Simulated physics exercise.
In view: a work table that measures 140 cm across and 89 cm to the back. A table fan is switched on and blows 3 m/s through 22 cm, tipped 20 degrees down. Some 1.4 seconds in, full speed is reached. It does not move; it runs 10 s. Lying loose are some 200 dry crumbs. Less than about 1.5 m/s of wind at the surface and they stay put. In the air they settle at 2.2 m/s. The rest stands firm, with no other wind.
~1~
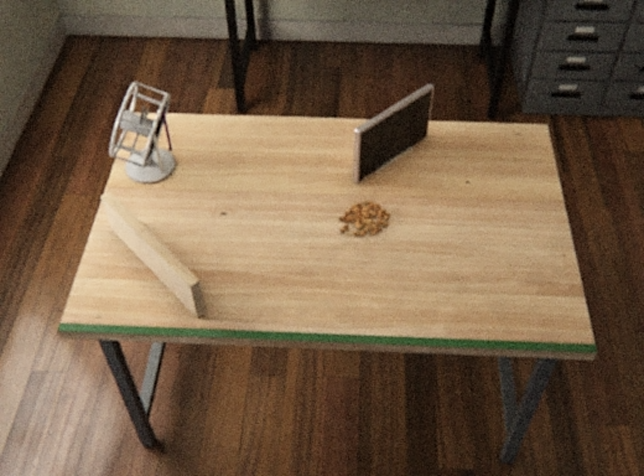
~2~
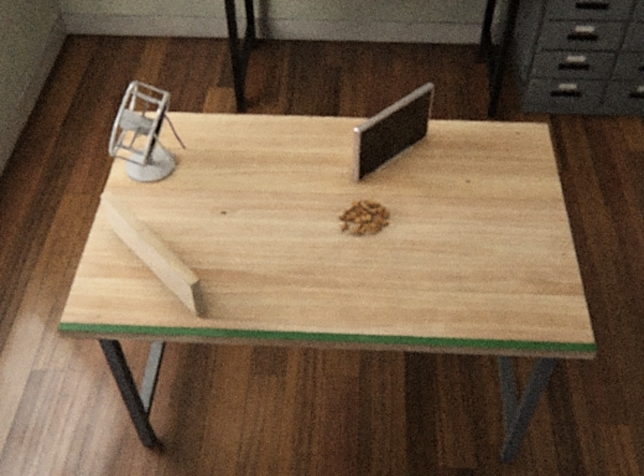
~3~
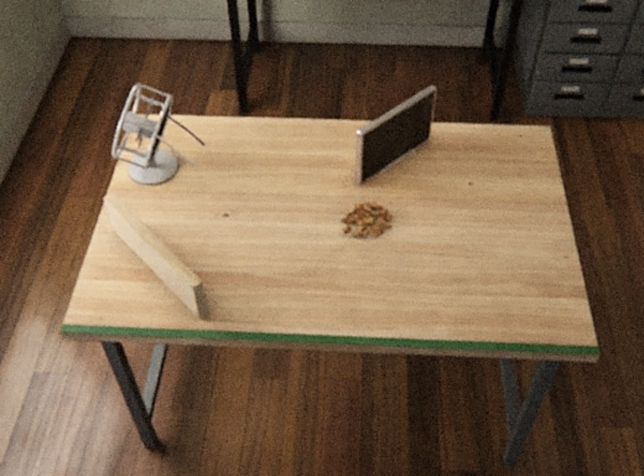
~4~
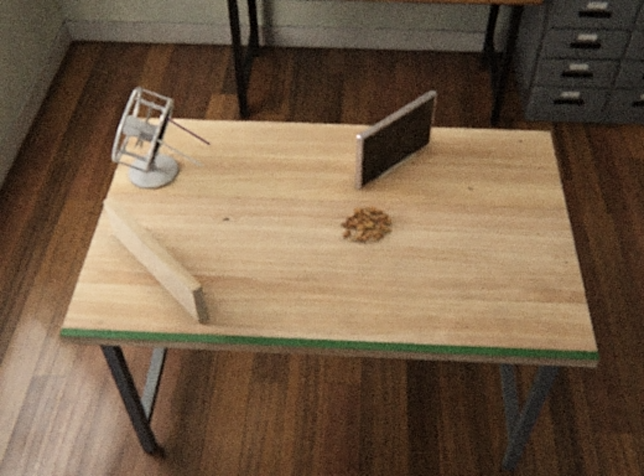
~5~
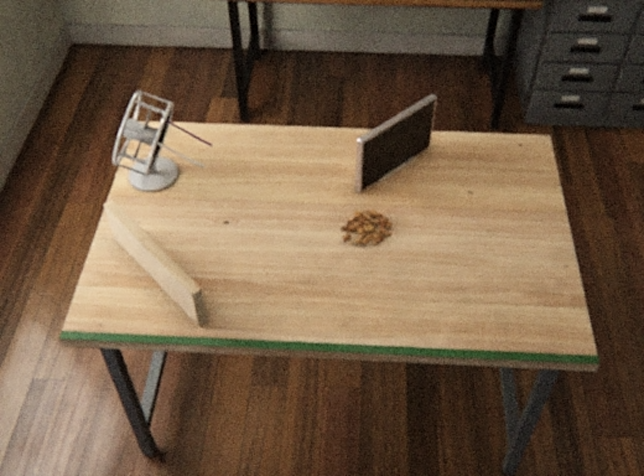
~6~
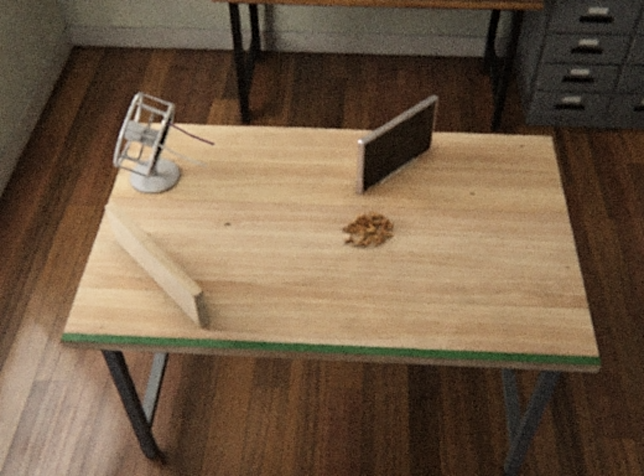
Wooden table with a small fan, an upright dark panel, a leaning board and a crumb pile staying still as the view drifts slightly.
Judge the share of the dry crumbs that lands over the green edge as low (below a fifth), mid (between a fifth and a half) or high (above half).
Low - below a fifth.
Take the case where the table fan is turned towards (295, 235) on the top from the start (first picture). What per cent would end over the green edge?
Roughly 0 per cent.
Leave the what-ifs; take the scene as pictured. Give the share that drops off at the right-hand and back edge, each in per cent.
I'd put it near 100 percent on the right-hand side and close to 0 percent at the back.
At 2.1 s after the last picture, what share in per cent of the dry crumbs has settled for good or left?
Estimated share: Close to 100 per cent.
Then, 0.9 s after the last picture the count stands so, 0 % are over the green edge.
Then, 2.1 s after the last picture the count stands so, 0 % are over the green edge.
Then, 4.4 s after the last picture the count stands so, 0 % are over the green edge.
Then, 8.9 s after the last picture, at the end, 0 % are over the green edge.
